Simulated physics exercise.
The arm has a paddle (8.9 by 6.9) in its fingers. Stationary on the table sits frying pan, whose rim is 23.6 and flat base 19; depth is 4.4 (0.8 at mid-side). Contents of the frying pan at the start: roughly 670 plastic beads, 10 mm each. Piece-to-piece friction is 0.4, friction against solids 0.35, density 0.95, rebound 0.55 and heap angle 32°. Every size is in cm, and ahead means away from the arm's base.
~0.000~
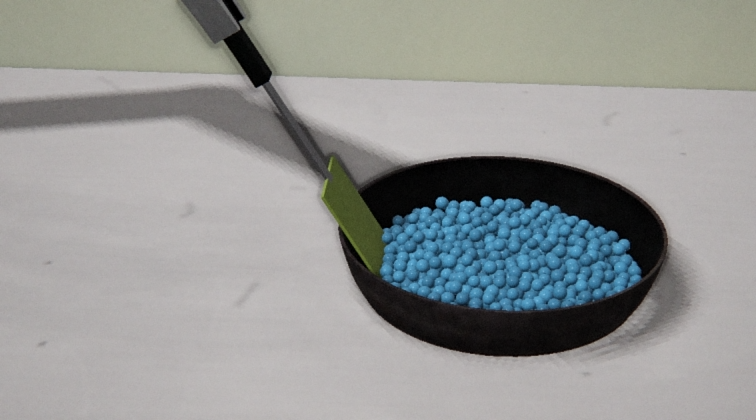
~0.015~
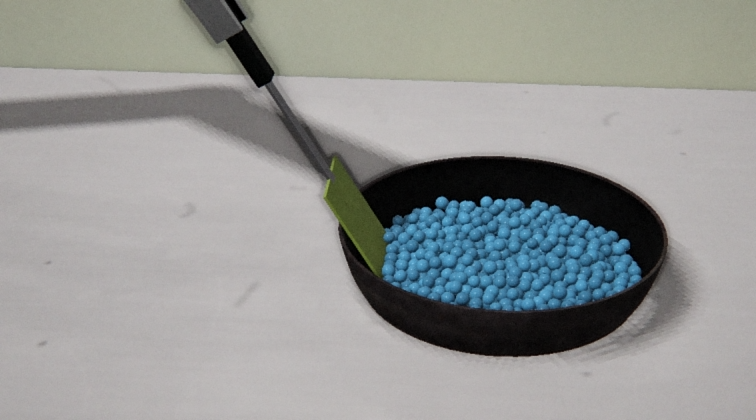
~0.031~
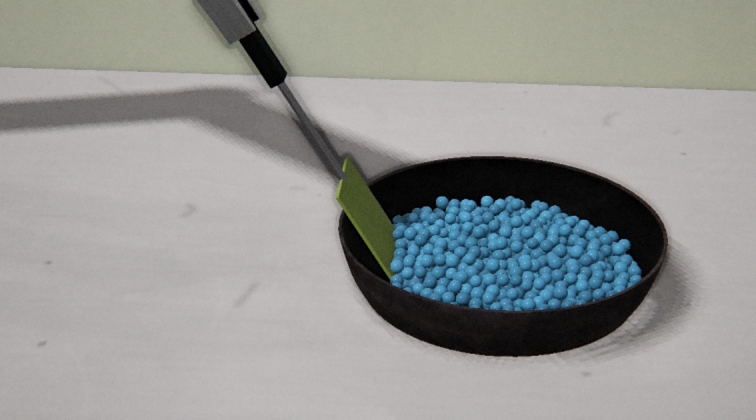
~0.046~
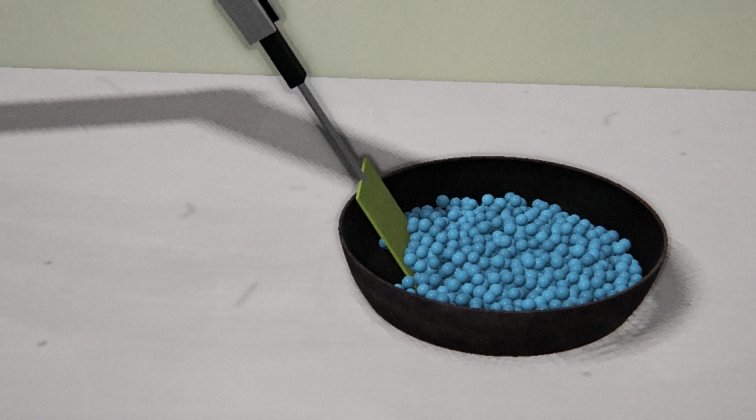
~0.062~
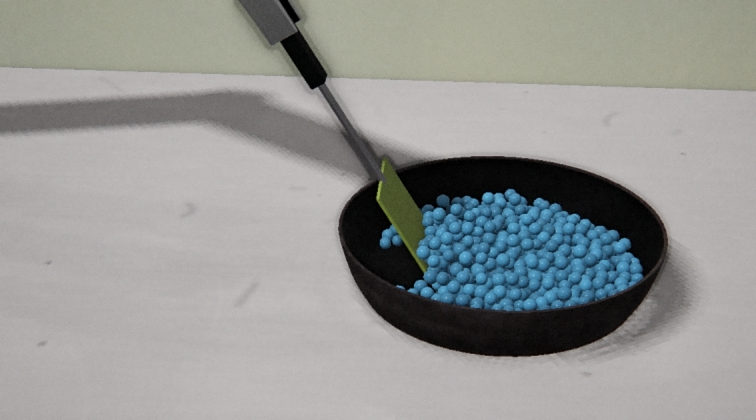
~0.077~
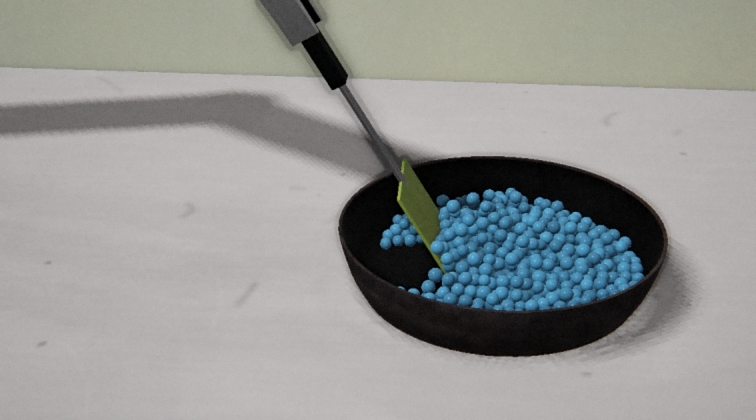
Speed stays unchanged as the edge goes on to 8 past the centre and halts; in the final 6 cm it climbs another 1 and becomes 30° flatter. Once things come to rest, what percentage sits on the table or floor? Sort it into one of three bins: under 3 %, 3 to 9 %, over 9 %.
Bin: 3 to 9 %.
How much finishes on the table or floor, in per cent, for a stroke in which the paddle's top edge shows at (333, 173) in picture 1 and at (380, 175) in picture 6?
0 per cent.
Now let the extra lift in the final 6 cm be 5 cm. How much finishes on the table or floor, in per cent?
15 per cent.
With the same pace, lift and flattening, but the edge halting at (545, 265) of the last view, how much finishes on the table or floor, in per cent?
I'd estimate about 0 per cent.
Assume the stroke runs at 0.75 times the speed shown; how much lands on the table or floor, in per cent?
Estimate: Approx. 0 %.
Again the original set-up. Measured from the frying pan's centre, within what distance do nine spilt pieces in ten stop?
It comes out at close to 30 centimetres.
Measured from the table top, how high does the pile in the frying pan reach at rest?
It reaches roughly 5.5 cm.
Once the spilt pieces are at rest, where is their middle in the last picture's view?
I'd place it close to (731, 302).
After 0.11 s, sloping 59°, highest piece 7 above the table; 674 in the frying pan.
After 0.15 s, sloping 48°, highest piece 6 above the table; 674 in the frying pan.
After 0.37 s, sloping 29°, highest piece 6 above the table; 641 in the frying pan, 31 on the table or floor, 2 on the blade or in flight.
After 1.42 s, sloping 29°, highest piece 5 above the table; 640 in the frying pan, 34 on the table or floor.
At rest, 640 in the frying pan, 34 on the table or floor. That is 5 % on the table or floor.
